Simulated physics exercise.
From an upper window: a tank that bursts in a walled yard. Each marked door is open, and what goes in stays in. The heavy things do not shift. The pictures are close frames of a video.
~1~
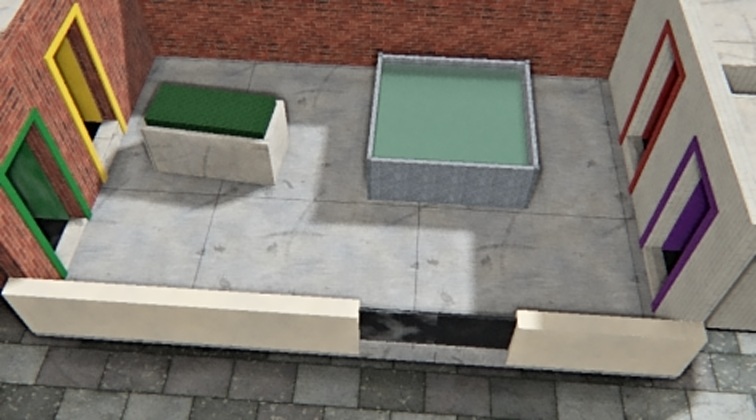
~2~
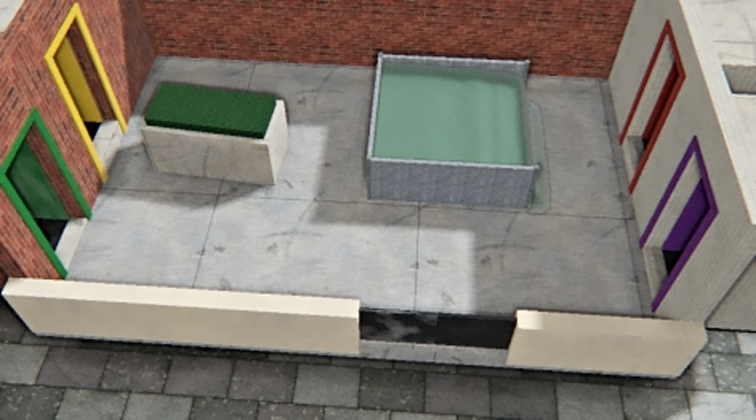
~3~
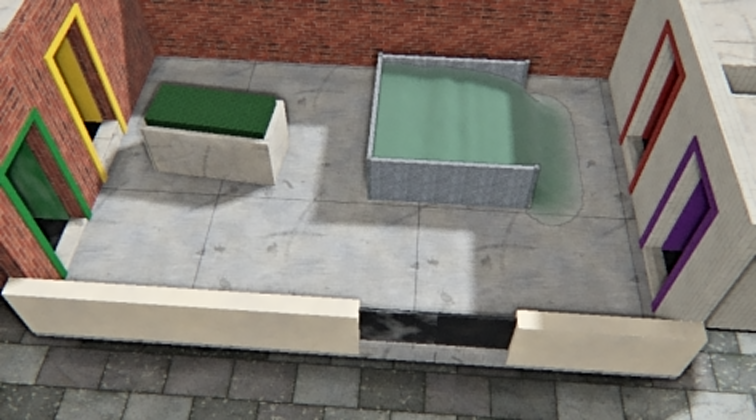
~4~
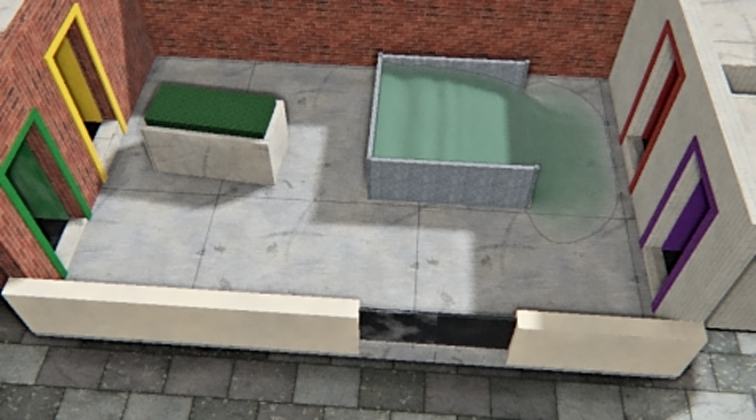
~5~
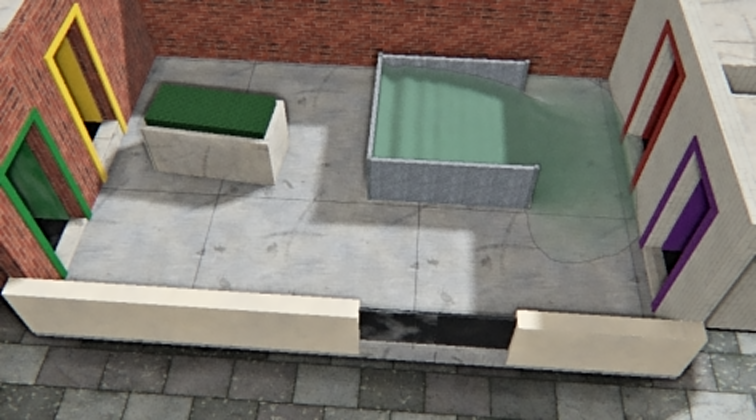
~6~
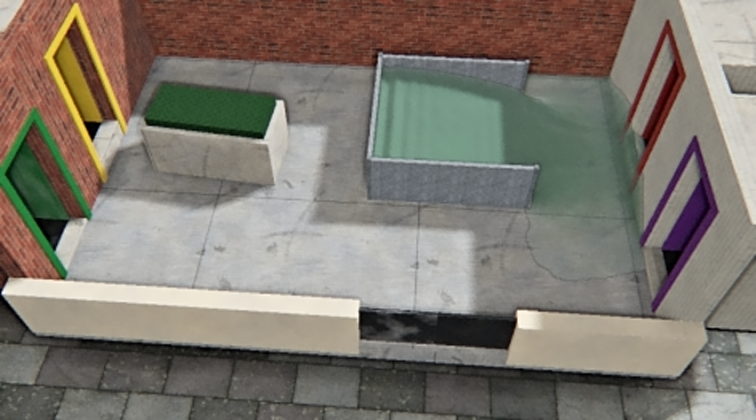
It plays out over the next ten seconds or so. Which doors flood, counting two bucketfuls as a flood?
In the end: The yellow door holds within the limit; the green door floods; the purple door floods; the red door floods.
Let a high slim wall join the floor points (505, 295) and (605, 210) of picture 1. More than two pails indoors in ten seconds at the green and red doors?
In short: The green one is over; the red one goes over.
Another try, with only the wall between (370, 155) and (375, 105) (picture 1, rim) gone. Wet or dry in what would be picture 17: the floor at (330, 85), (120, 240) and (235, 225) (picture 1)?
In that order: Wet, covered, covered.
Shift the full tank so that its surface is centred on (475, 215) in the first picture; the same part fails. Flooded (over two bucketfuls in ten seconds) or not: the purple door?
My reading: The purple one passes that mark.
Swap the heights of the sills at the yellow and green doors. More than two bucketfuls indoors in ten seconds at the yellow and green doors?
Then: The yellow door floods, the green door stays under.
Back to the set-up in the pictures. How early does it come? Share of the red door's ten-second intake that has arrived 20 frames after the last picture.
Roughly 100 per cent.
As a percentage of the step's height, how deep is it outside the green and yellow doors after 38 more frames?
Roughly 310 per cent, then 30 per cent.
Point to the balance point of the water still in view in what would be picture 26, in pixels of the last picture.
Around (508, 170).
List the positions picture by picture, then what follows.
The tank at (452, 112) is whole and still, in the first picture.
Water pours out at (523, 138) and has run to (532, 212), in the second picture.
Water pours out at (522, 141) and has run to (557, 220), in the third picture.
Water pours out at (522, 143) and has run to (580, 234), in the fourth picture.
Water pours out at (522, 143) and has run to (638, 231), in the fifth picture.
The front is at (644, 262), out from the gap at (522, 143), in the sixth picture.
A moment on, water covers 20 % of the floor; the yellow door not reached, the green door not reached, the purple door under two buckets in, the red door far over two buckets in.
Next, water covers 30 % of the floor; the yellow door not reached, the green door not reached, the purple door over two buckets in, the red door far over two buckets in.
Then, water covers 60 % of the floor; the yellow door not reached, the green door not reached, the purple door over two buckets in, the red door far over two buckets in.
Later, water covers 95 % of the floor; the yellow door wet at the sill, nothing in, the green door over two buckets in, the purple door far over two buckets in, the red door far over two buckets in.
In the end, water covers 100 % of the floor; the yellow door wet at the sill, nothing in, the green door far over two buckets in, the purple door far over two buckets in, the red door far over two buckets in.
